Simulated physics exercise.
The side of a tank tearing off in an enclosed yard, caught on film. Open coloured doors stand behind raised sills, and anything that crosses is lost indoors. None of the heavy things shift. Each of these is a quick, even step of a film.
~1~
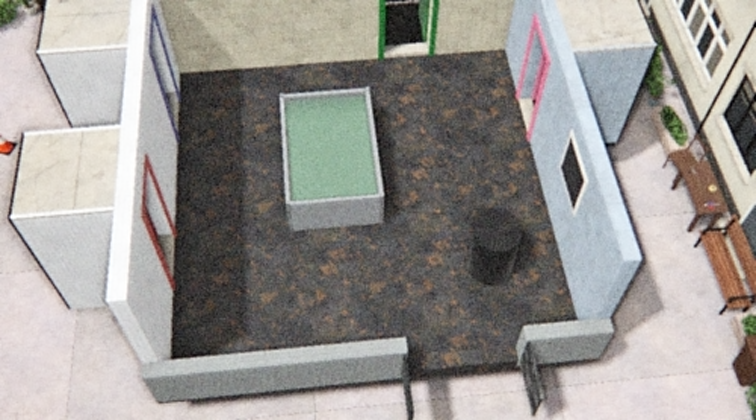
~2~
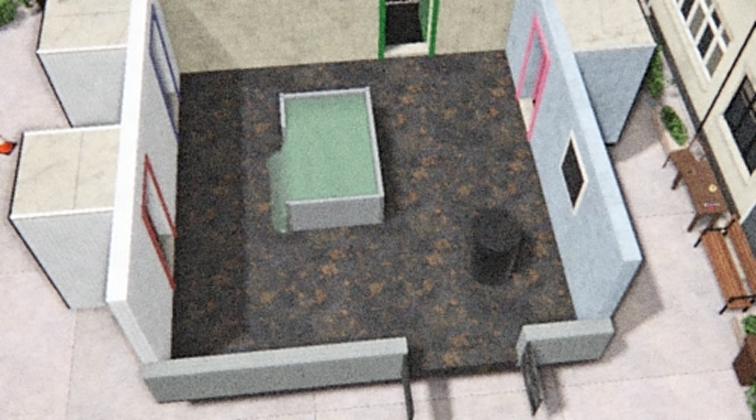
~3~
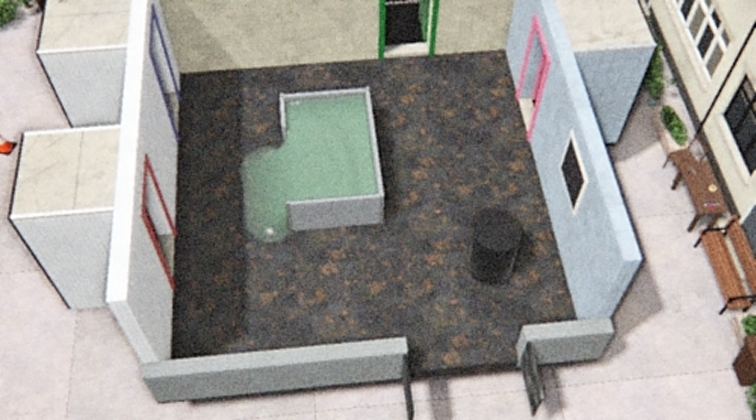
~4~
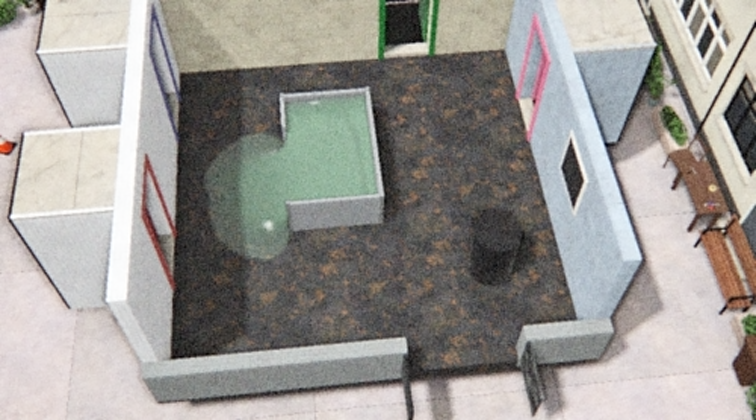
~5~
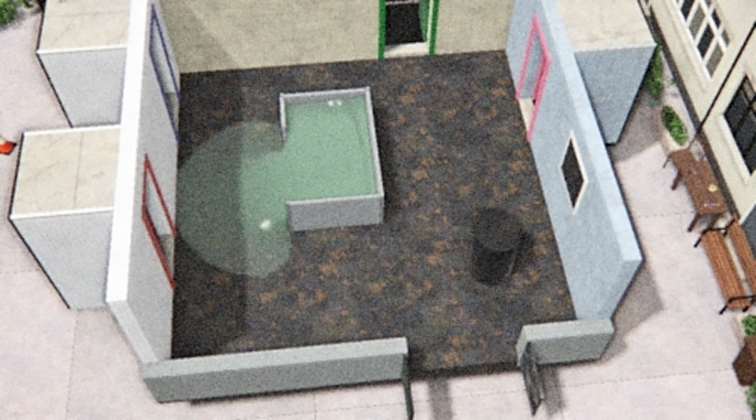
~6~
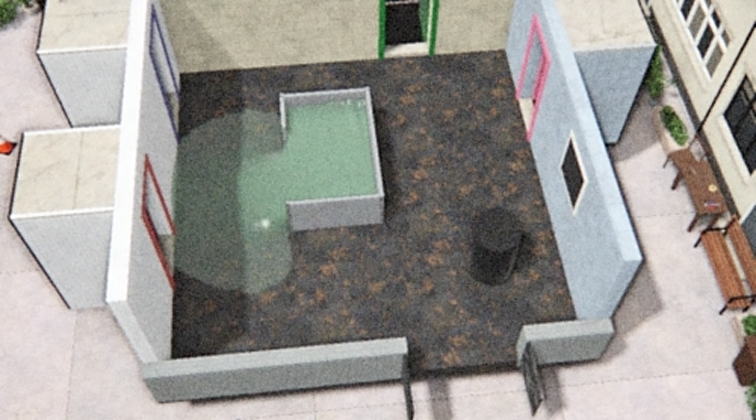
The clip shows a tank of green water in a walled yard with a dark, speckled floor. Its left side gives way, and water pours out, fanning across the floor to the left wall while a black cylinder stands still.
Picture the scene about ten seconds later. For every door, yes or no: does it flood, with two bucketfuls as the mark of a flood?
Blue door: No, pink door: Yes, red door: Yes, green door: No.
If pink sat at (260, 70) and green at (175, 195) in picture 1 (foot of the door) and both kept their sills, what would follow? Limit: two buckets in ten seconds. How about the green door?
My reading: The green door passes that mark.
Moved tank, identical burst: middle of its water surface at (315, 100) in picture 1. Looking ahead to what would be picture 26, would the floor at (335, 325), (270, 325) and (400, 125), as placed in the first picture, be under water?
Points in turn: Inundated; inundated; not reached.
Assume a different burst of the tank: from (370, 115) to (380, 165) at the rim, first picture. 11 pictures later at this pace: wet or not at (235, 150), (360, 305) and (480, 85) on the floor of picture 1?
Log: Point 1 unreached; point 2 unreached; point 3 inundated.
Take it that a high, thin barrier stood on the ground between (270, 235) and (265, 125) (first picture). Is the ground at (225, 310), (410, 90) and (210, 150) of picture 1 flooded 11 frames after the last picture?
Taking the points in the order given, they are inundated, high and dry and high and dry.
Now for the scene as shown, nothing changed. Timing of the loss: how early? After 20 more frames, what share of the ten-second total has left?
That comes to 40 per cent, as I work it out.
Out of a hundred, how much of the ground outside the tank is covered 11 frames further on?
My estimate is roughly 25 percent.
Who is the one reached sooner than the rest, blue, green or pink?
That would be the door marked blue.
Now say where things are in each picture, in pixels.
The open tank at (330, 146) is whole and still, in the first frame.
The front is at (276, 155), out from the gap at (290, 180), in the second frame.
The front is at (250, 157), out from the gap at (290, 182), in the third frame.
The front is at (211, 174), out from the gap at (290, 183), in the fourth frame.
Water pours out at (290, 183) and has run to (177, 179), in the fifth frame.
Water pours out at (290, 184) and has run to (175, 259), in the sixth frame.
A moment on, water covers 20 % of the floor; the blue door wet at the sill, nothing in, the pink door not reached, the red door over two buckets in, the green door not reached.
Next, water covers 25 % of the floor; the blue door wet at the sill, nothing in, the pink door not reached, the red door far over two buckets in, the green door not reached.
Then, water covers 50 % of the floor; the blue door wet at the sill, nothing in, the pink door not reached, the red door far over two buckets in, the green door wet at the sill, nothing in.
Later, water covers 90 % of the floor; the blue door wet at the sill, nothing in, the pink door under two buckets in, the red door far over two buckets in, the green door wet at the sill, nothing in.
In the end, water covers 100 % of the floor; the blue door wet at the sill, nothing in, the pink door over two buckets in, the red door far over two buckets in, the green door wet at the sill, nothing in.
